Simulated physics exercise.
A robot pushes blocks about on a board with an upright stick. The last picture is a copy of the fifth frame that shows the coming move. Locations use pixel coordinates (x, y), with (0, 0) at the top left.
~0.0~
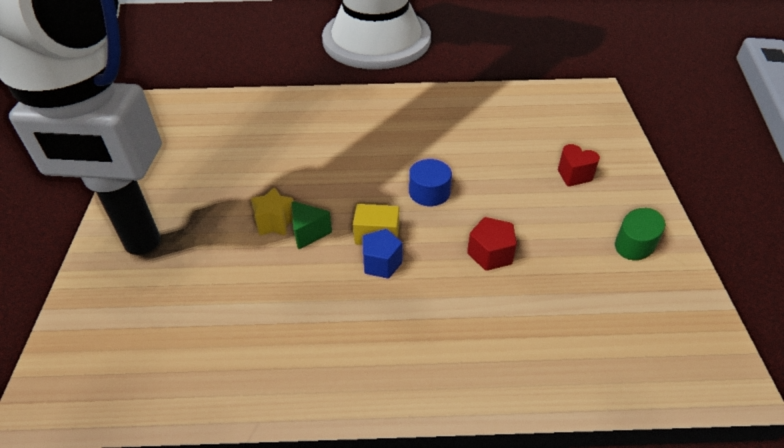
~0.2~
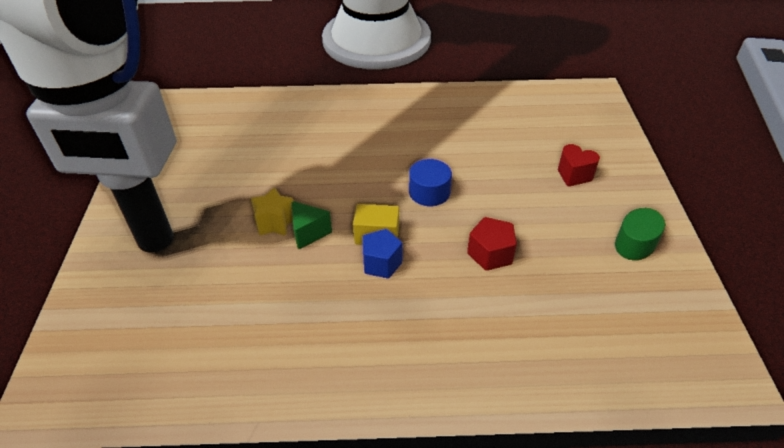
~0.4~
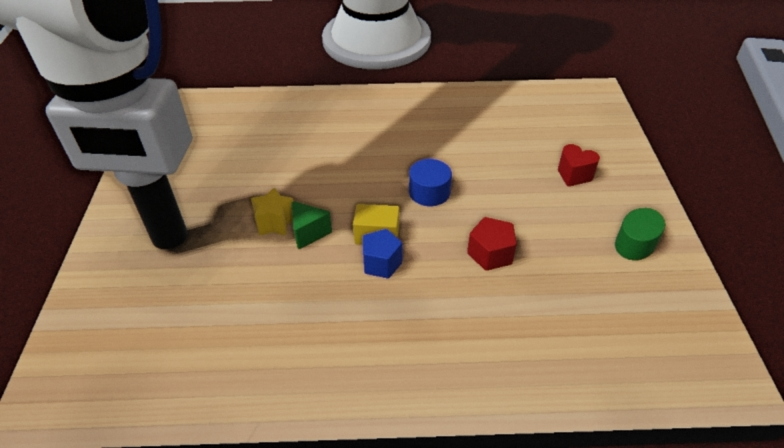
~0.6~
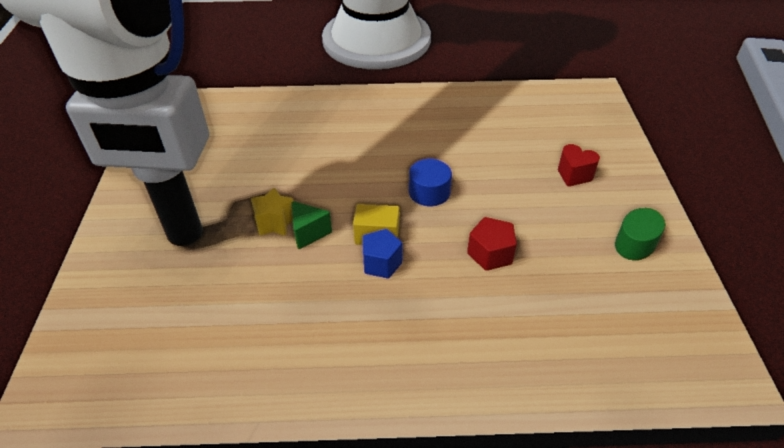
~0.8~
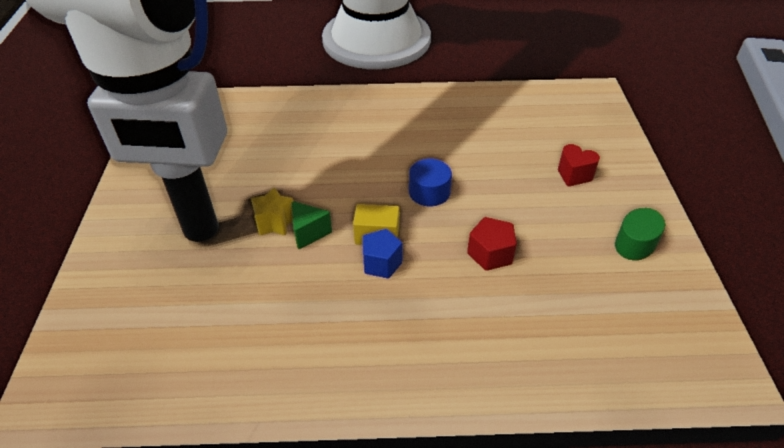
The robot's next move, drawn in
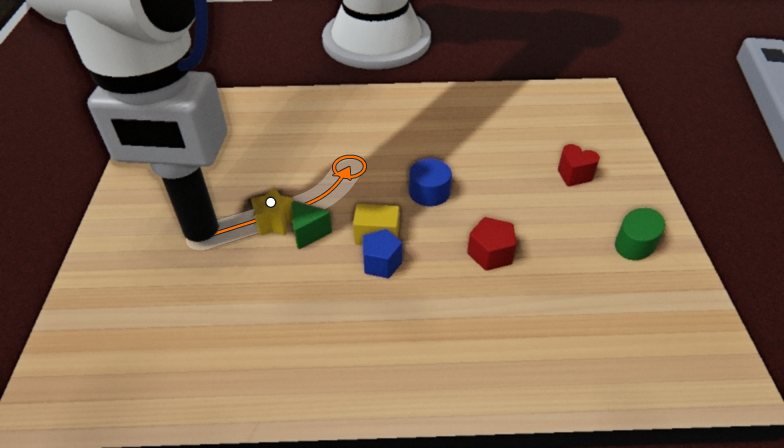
The video shows a robot arm with a dark upright stick moving steadily right across the left side of a wooden board, nearing a yellow star, while the star and the other red, blue, green and yellow blocks stay still.
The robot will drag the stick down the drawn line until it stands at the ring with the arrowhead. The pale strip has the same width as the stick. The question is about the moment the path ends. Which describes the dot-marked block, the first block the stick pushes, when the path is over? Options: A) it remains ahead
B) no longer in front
Answer: B.
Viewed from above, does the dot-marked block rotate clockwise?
Yes, I think so.
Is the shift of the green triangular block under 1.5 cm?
No, I don't think so.
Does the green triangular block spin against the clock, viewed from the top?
No, that is not what happens.
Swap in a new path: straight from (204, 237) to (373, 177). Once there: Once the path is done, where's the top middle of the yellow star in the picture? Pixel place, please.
The middle of its upper face will lie at (347, 189).
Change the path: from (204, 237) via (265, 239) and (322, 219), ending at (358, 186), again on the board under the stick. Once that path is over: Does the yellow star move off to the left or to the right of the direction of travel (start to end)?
Shifts left.
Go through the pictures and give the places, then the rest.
In the first picture, stick tip (143, 242); block tops, yellow star (271, 202); green triangular block (306, 213); yellow rectangle (376, 215).
In the second picture, stick (156, 240); blocks unchanged.
In the third picture, stick (170, 237); blocks unchanged.
In the fourth picture, stick (185, 233); blocks unchanged.
In the fifth picture, stick (201, 229); yellow star (271, 202); green triangular block (306, 213); yellow rectangle (376, 215).
Path on the board, from (204, 237) over (263, 218) and (318, 199) to (349, 167); the dot is on the yellow star.
The first path, step by step. One third of the way, stick (262, 210); yellow star (292, 195); green triangular block (311, 215), turned 20° clockwise.
Two thirds of the way, stick (317, 191); yellow star (346, 183), turned 30° clockwise; green triangular block (324, 215), turned 70° clockwise.
At the end, stick (349, 159); yellow star (355, 181), turned 60° clockwise; green triangular block (324, 215), turned 70° clockwise; yellow rectangle in place.
